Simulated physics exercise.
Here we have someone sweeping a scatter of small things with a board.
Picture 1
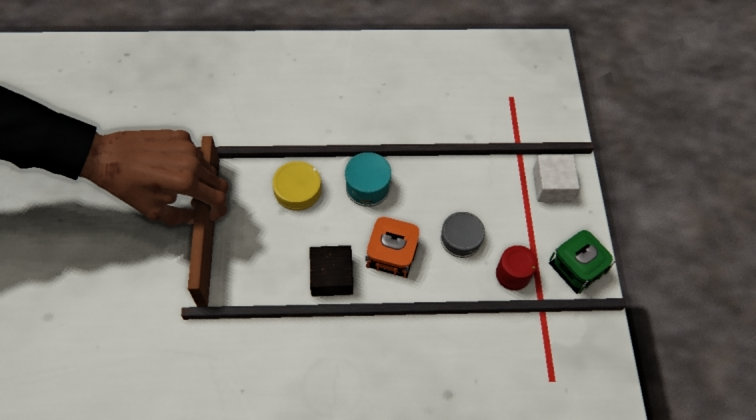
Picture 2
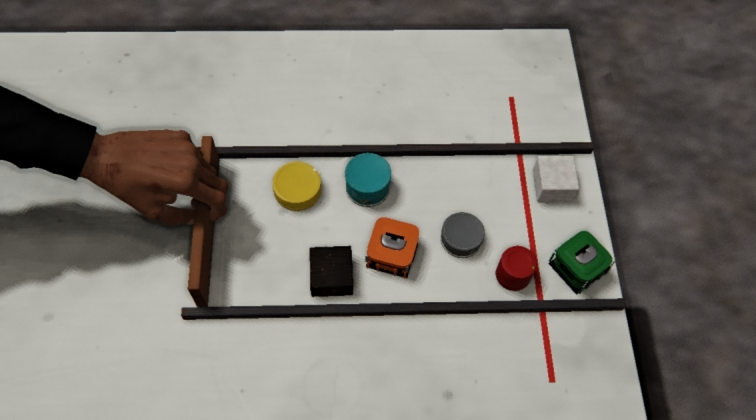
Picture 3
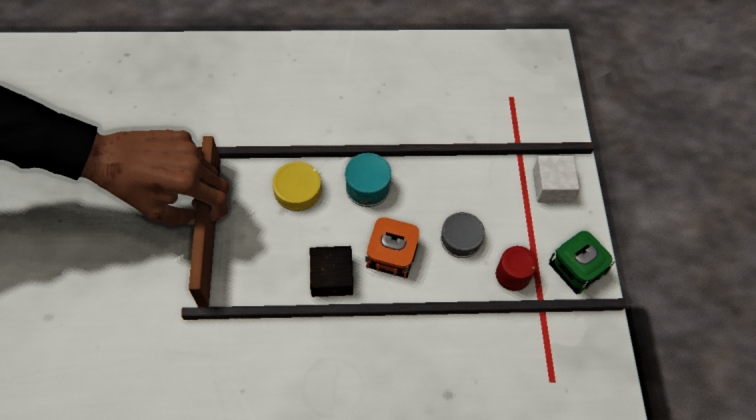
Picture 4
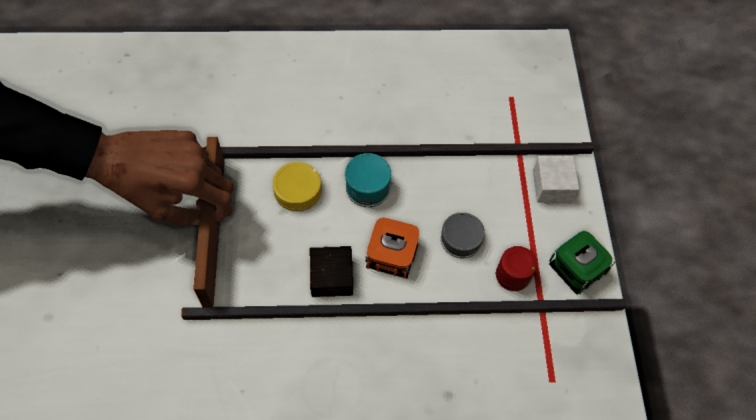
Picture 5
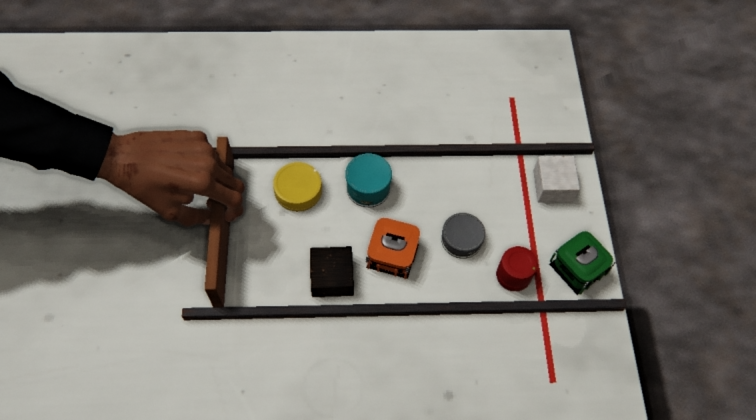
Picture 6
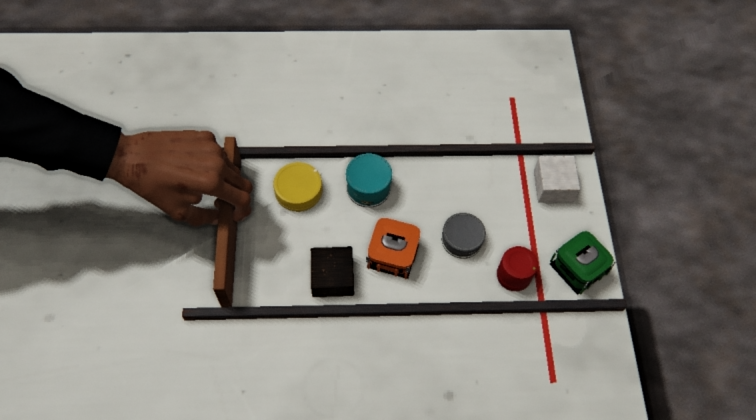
A hand holds still, then slides a brown board slightly right toward scattered small objects.
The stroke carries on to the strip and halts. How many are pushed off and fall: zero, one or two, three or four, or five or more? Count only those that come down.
Here the number that fall off is one or two.
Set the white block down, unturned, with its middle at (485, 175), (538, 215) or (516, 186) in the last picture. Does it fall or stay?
In turn it tumbles off; is lost; tumbles off.
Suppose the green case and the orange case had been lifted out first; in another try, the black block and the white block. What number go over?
First 1, then 0.
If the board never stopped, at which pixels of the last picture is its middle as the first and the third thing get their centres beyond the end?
First at (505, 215), next at (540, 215).
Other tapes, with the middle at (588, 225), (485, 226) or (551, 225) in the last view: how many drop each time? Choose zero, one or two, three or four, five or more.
The falls would be five or over; none at all; either three or four.
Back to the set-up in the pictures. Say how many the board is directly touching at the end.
In contact: 3.
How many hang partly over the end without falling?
It comes to 2.
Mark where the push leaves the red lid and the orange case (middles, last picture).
The red lid stops around (601, 273); the orange case around (563, 227).
Soon after, none off yet; green case at rest near (582, 262); white block at rest near (556, 180); red lid at rest near (517, 269).
By the end, the number that fall off is one or two; fallen, white block and green case.
